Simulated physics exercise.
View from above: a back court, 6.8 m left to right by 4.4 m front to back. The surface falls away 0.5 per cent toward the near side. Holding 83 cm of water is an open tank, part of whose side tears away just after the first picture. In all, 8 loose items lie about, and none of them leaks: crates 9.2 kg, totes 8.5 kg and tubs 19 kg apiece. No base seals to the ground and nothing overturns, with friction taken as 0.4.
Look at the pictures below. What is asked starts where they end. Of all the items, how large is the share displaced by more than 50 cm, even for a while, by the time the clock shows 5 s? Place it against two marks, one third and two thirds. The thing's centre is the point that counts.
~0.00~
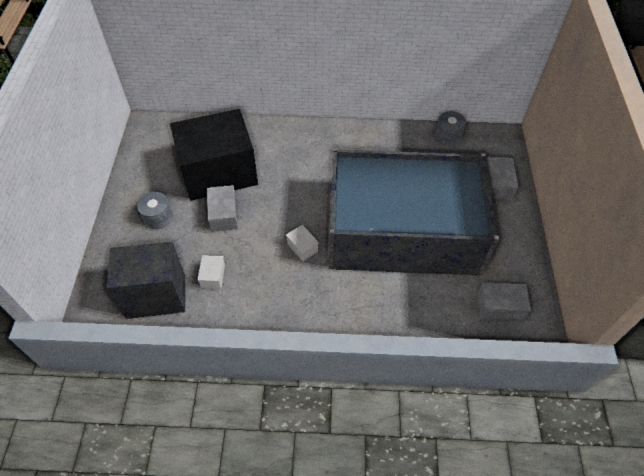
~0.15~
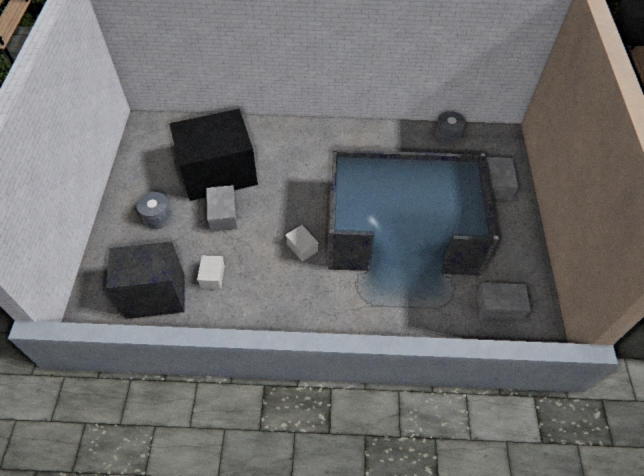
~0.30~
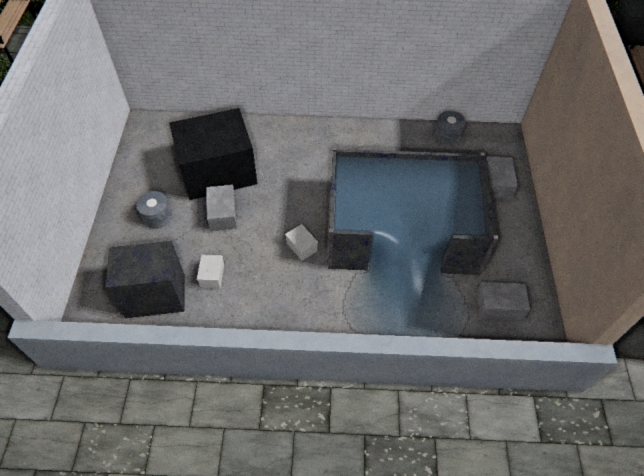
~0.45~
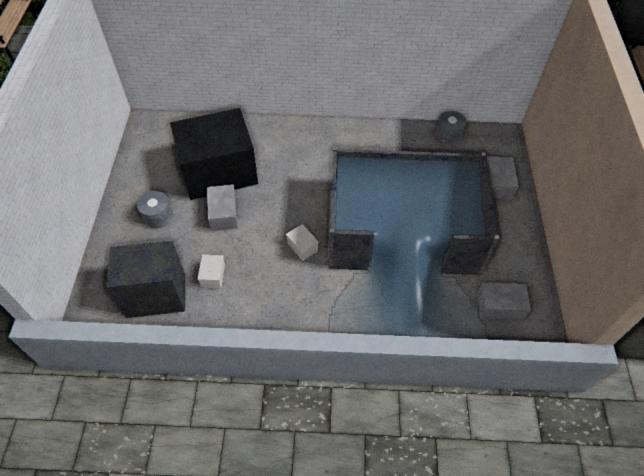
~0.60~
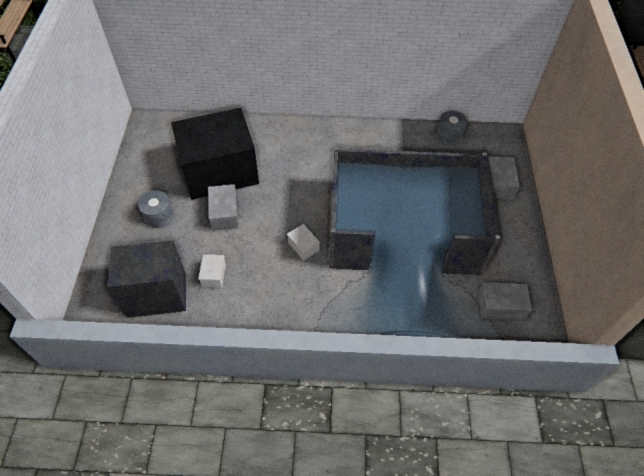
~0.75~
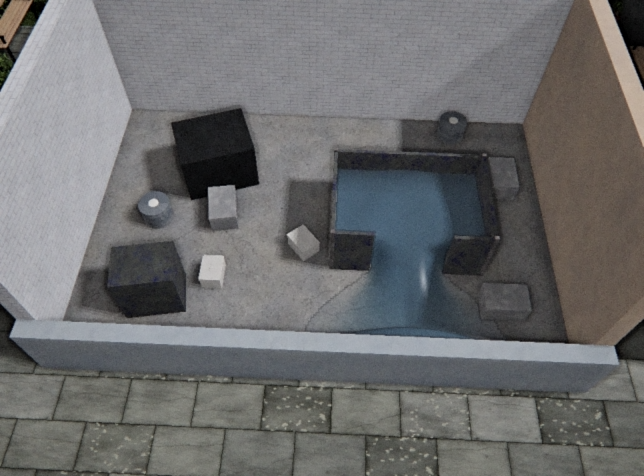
It meets or tops two thirds.
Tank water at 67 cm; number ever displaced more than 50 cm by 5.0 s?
Then it comes to 5.
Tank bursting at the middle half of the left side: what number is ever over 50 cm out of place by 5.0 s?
The answer would then be 5.
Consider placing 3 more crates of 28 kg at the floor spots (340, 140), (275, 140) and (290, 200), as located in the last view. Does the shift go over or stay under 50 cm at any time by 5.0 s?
Result, in sequence: Below the mark / below the mark / below the mark.
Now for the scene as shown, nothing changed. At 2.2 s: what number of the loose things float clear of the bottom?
It comes to 1 of them.
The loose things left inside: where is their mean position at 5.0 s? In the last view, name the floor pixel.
I'd say about (289, 173) in the last view.
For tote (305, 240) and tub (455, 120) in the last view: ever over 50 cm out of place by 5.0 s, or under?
In that order: Under, past it.
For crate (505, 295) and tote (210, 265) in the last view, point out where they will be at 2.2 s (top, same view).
I'd say close to (500, 241) and close to (183, 226).
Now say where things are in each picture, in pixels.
In the first picture, a crate at (506, 296), on the bottom; a tote at (302, 239) rests on the ground; water covers 2.8 m2; 0 of 8 have shifted.
In the second picture, a crate at (506, 296) rests on the ground; a tote at (302, 239) rests on the ground; water covers 3.5 m2; 0 of 8 have shifted.
In the third picture, a crate at (505, 296) rests on the ground; a tote at (302, 238) rests on the ground; water covers 4.5 m2; 0 of 8 have shifted.
In the fourth picture, a crate at (506, 296), on the bottom; a tote at (302, 238), on the bottom; 5.2 m2 under water; 0 of 8 have shifted.
In the fifth picture, a crate at (507, 296), on the bottom; a tote at (303, 238), on the bottom; water covers 5.4 m2; 0 of 8 have shifted.
In the sixth picture, a crate at (507, 297), on the bottom; a tote at (303, 238), on the bottom; water covers 5.6 m2; 0 of 8 have shifted.
After 1.1 s 0 of 8 are over 50 cm from their spots; 0 afloat.
After 2.2 s 2 of 8 are over 50 cm from their spots; 1 afloat.
After 3.5 s 5 of 8 are over 50 cm from their spots; 2 afloat.
After 5.0 s 6 of 8 are over 50 cm from their spots, and 6 have been at some point; 5 afloat.
